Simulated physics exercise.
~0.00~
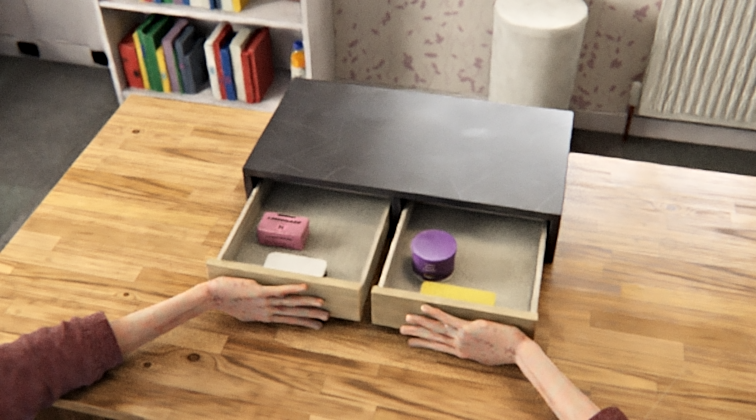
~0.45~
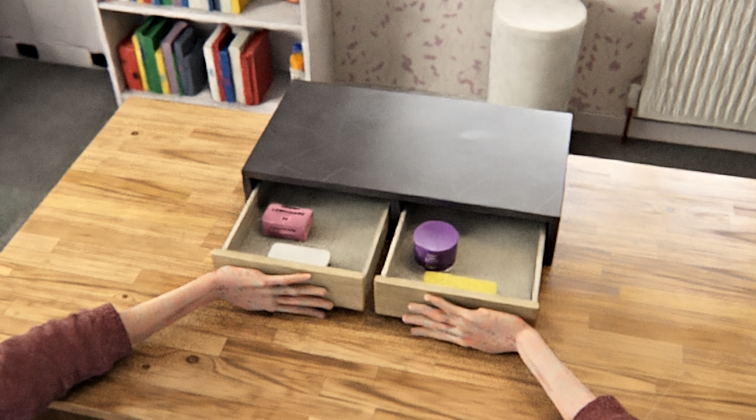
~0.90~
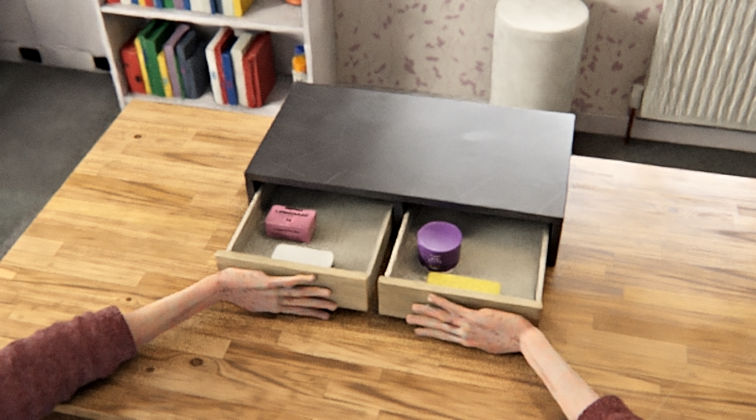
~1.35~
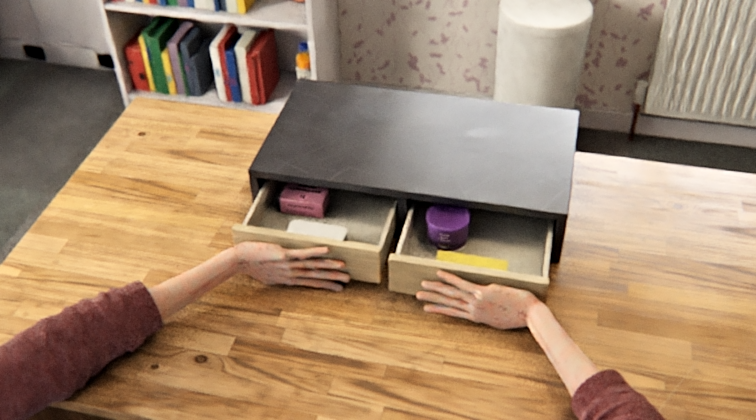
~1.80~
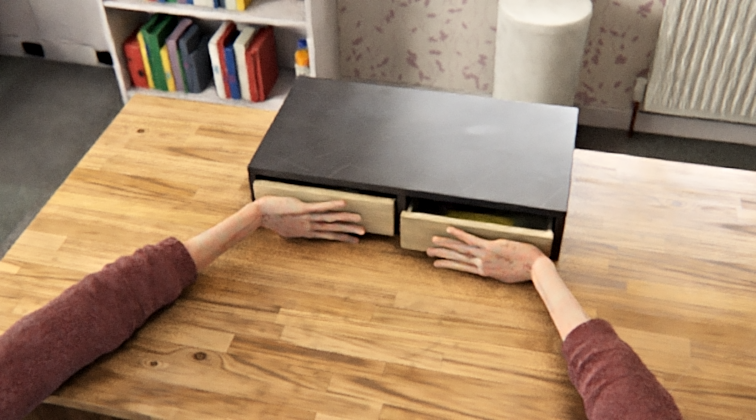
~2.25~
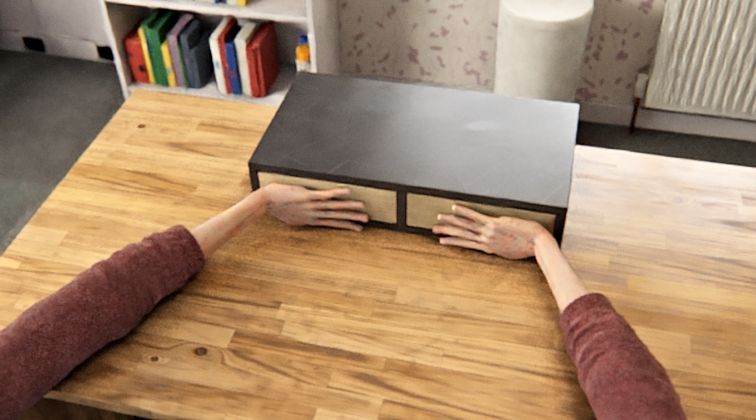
Two hands pushing the open left and right drawers of a small dark chest inwards, hiding the small containers and shutting both fully.
